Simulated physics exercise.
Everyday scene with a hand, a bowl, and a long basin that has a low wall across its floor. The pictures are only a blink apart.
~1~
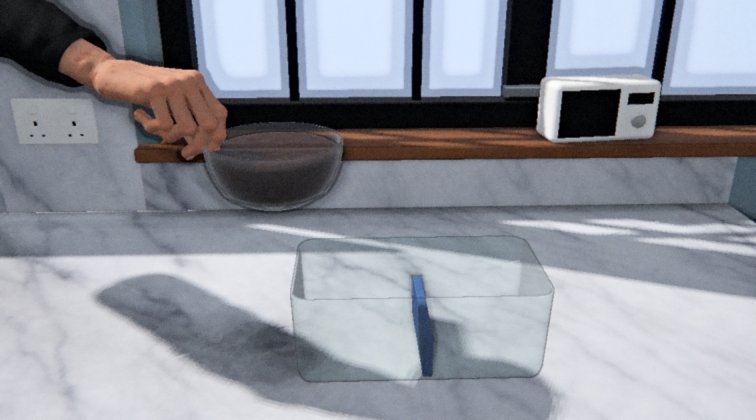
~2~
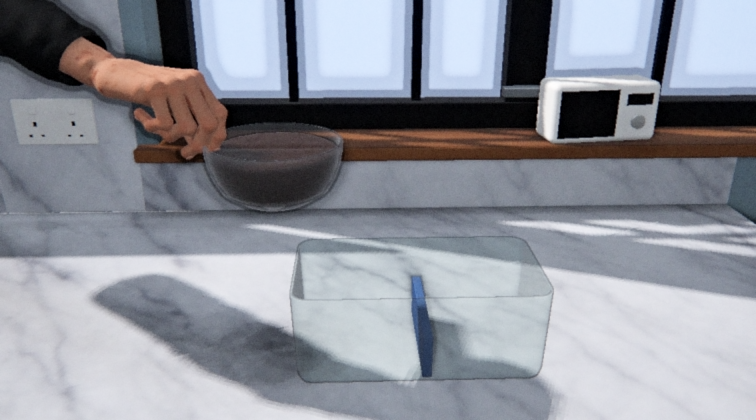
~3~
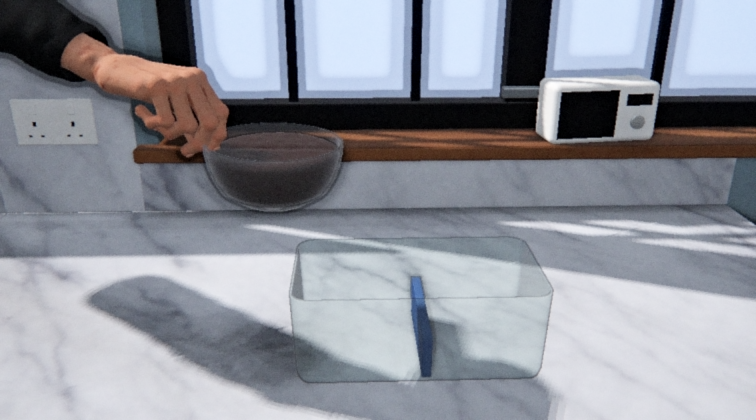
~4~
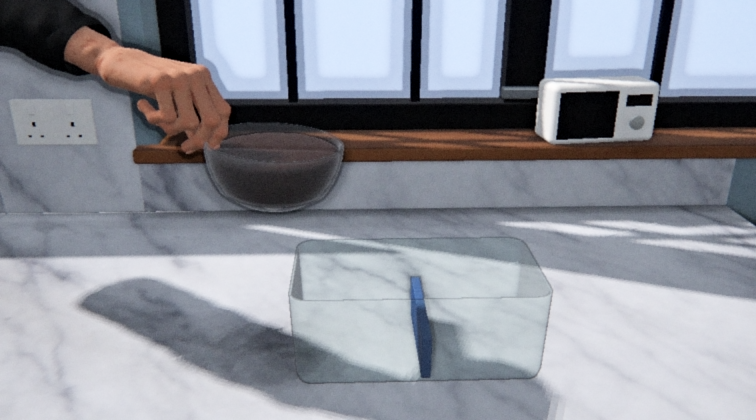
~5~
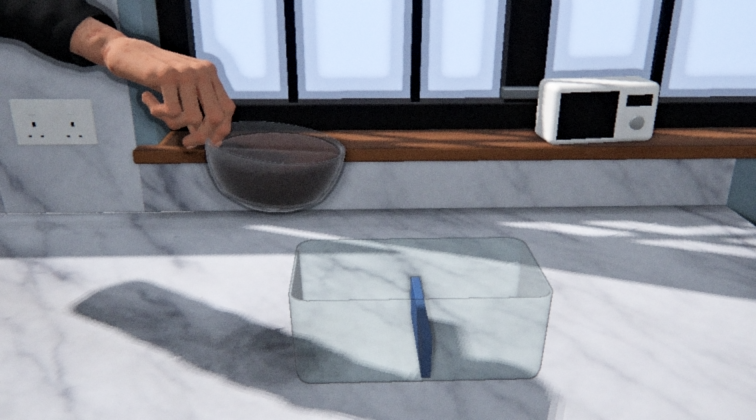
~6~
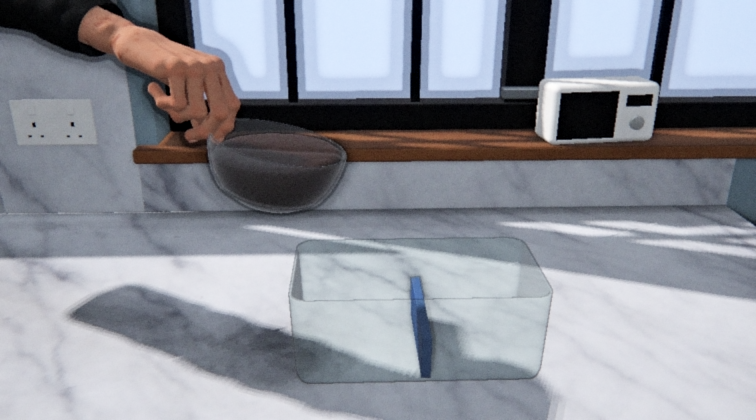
The video shows a hand holding a clear bowl of dark coffee above a marble counter, behind a long transparent basin with a low blue wall across its floor, as the hand gradually tilts the bowl slightly to the right.
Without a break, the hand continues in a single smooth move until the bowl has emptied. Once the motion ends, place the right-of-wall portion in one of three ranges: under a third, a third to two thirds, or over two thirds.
The share right of the wall is going to stay short of a third.
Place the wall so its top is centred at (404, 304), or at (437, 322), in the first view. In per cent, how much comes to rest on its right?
25 %, then 15 %.
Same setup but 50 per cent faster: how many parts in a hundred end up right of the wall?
Close to 5 in a hundred.
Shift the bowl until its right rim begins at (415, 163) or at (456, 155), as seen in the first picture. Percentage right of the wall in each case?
In turn 75 % and 95 %.
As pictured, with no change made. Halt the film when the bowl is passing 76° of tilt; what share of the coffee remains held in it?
About 35 %.
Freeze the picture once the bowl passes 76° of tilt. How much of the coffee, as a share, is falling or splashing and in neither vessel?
Near 40 %.
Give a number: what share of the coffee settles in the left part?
Around 95 %.
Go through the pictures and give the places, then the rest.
It leans 0°; its right rim is at (342, 141); the coffee meets the walls at (210, 148) and (339, 147); the long basin's rim runs from (295, 268) to (539, 264); the wall's top is at (422, 305), in the first picture.
It leans 1°; its right rim is at (341, 142); the coffee meets the walls at (210, 148) and (339, 148), in the second picture.
It leans 2°; its right rim is at (342, 144); the coffee meets the walls at (209, 148) and (339, 150), in the third picture.
It leans 5°; its right rim is at (342, 148); the coffee meets the walls at (210, 147) and (340, 151), in the fourth picture.
It leans 9°; its right rim is at (344, 152); the coffee meets the walls at (212, 147) and (341, 152), in the fifth picture.
It leans 13°; its right rim is at (345, 158); the coffee meets the walls at (213, 148) and (343, 153), in the sixth picture.
A moment on, the bowl is tipped on its side and 33 per cent is still to pour, 26 is left of the wall and 0 right of it.
Next, the bowl is tipped right over and 1 per cent is still to pour, 92 is left of the wall and 2 right of it.
Then the bowl is tipped right over and 0 per cent is still to pour, 96 is left of the wall and 3 right of it.
Later the bowl is tipped right over and 0 per cent is still to pour, 96 is left of the wall and 3 right of it.
At rest 96 per cent lies left of the wall, 3 right of it and 1 outside.
